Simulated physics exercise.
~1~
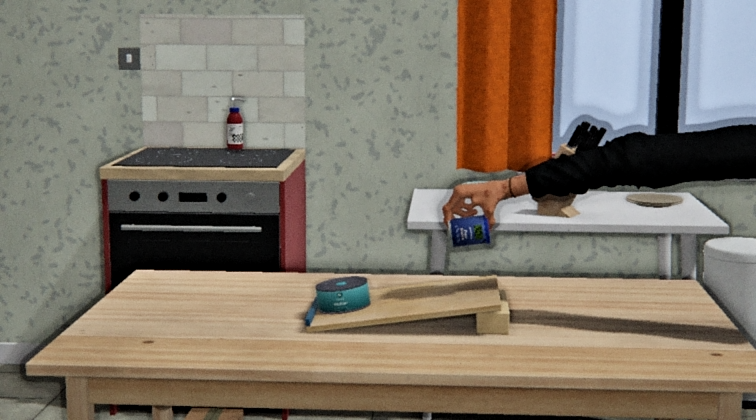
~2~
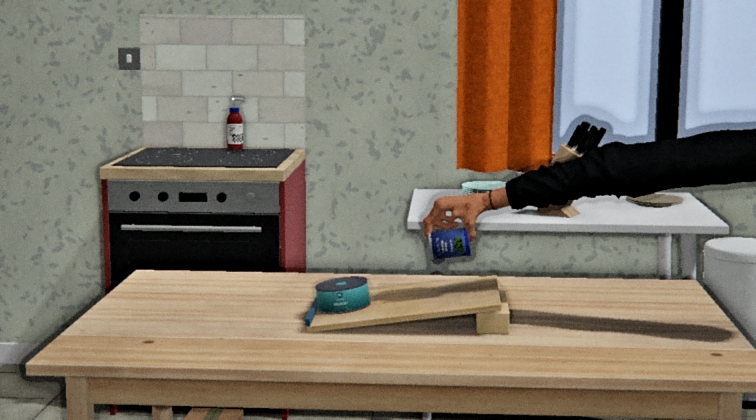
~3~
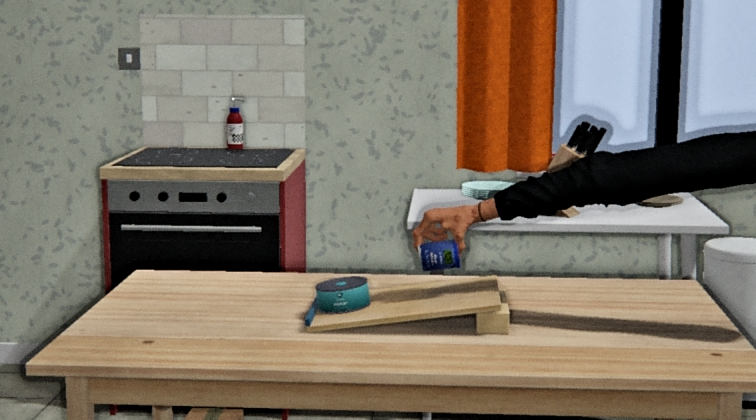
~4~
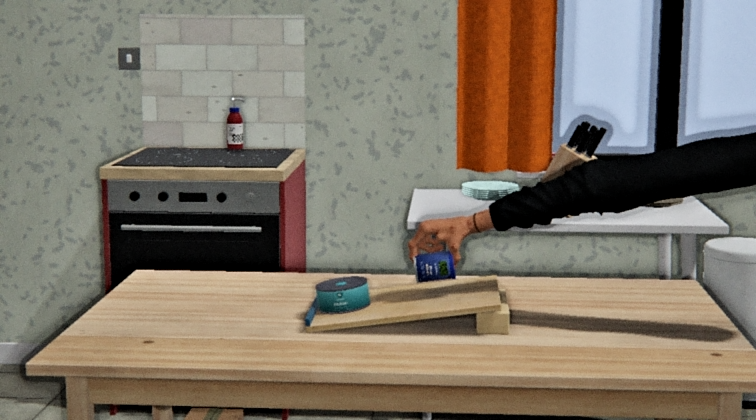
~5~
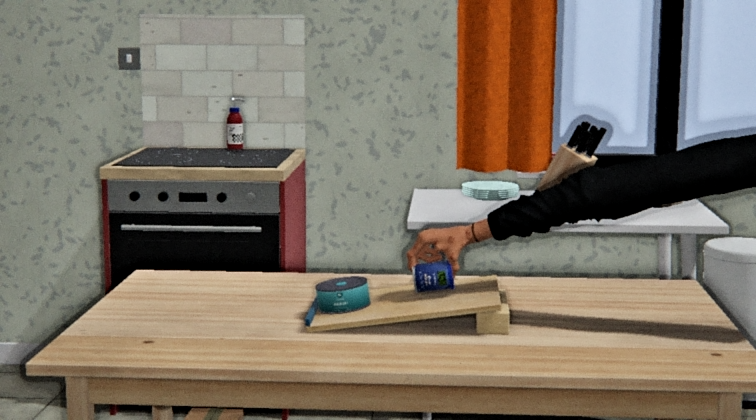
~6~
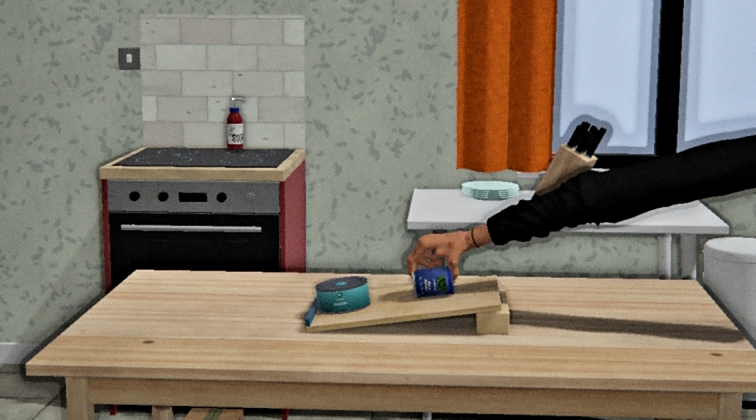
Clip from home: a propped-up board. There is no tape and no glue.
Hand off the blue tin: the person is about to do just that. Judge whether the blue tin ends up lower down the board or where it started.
It stays where it started.
Then, 0.30 s past the last view, nothing moves.
Then, 0.70 s past the last view, blue tin resting near (433, 282).
Finally, both still in place. Final places as the last picture's camera would see them, blue tin near (433, 282). The blue tin stays where it is put.
